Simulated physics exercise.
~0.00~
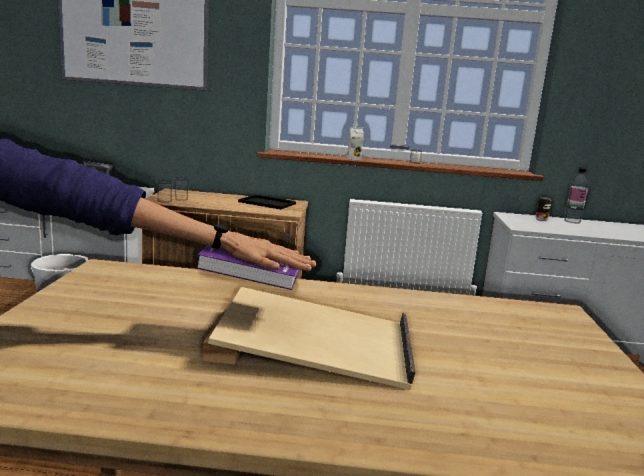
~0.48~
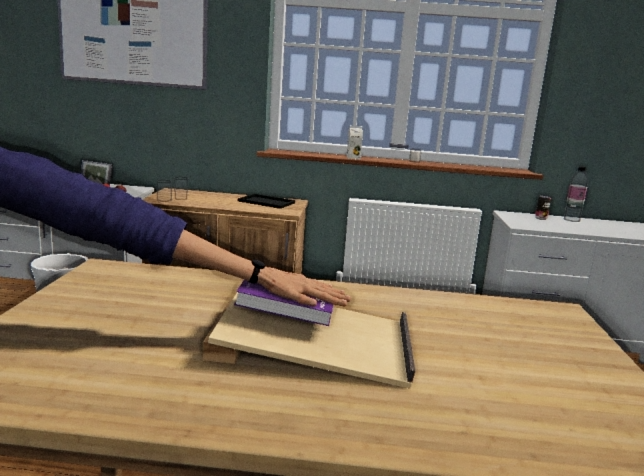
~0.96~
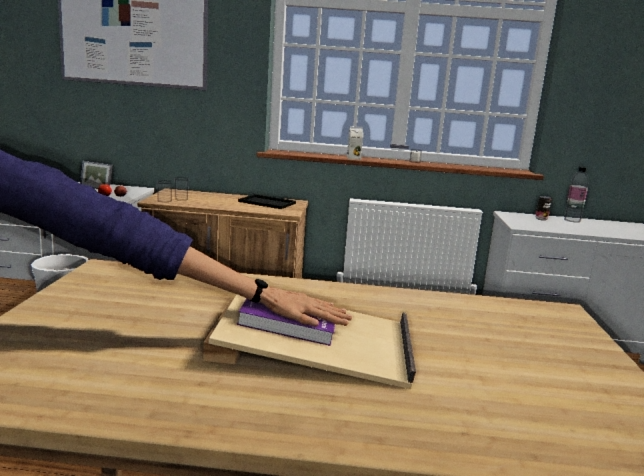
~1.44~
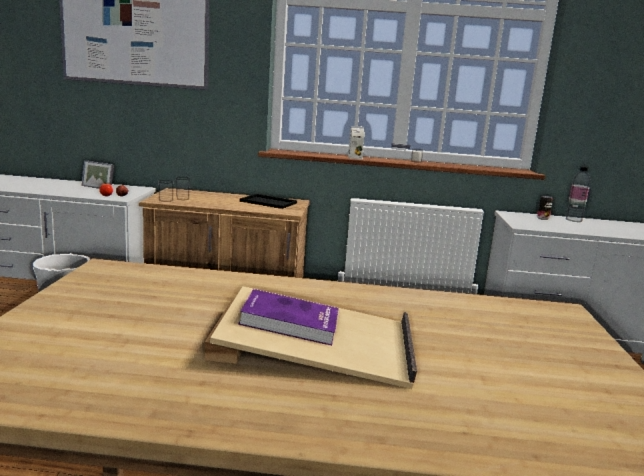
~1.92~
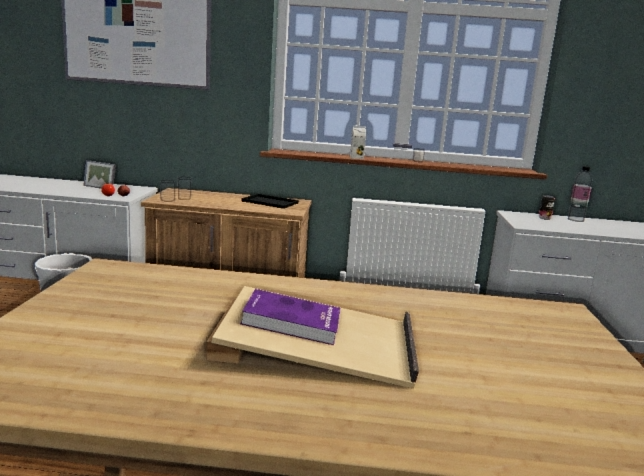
Purple book being lowered by a hand onto a sloping wooden board, then staying put after the hand lets go and withdraws.
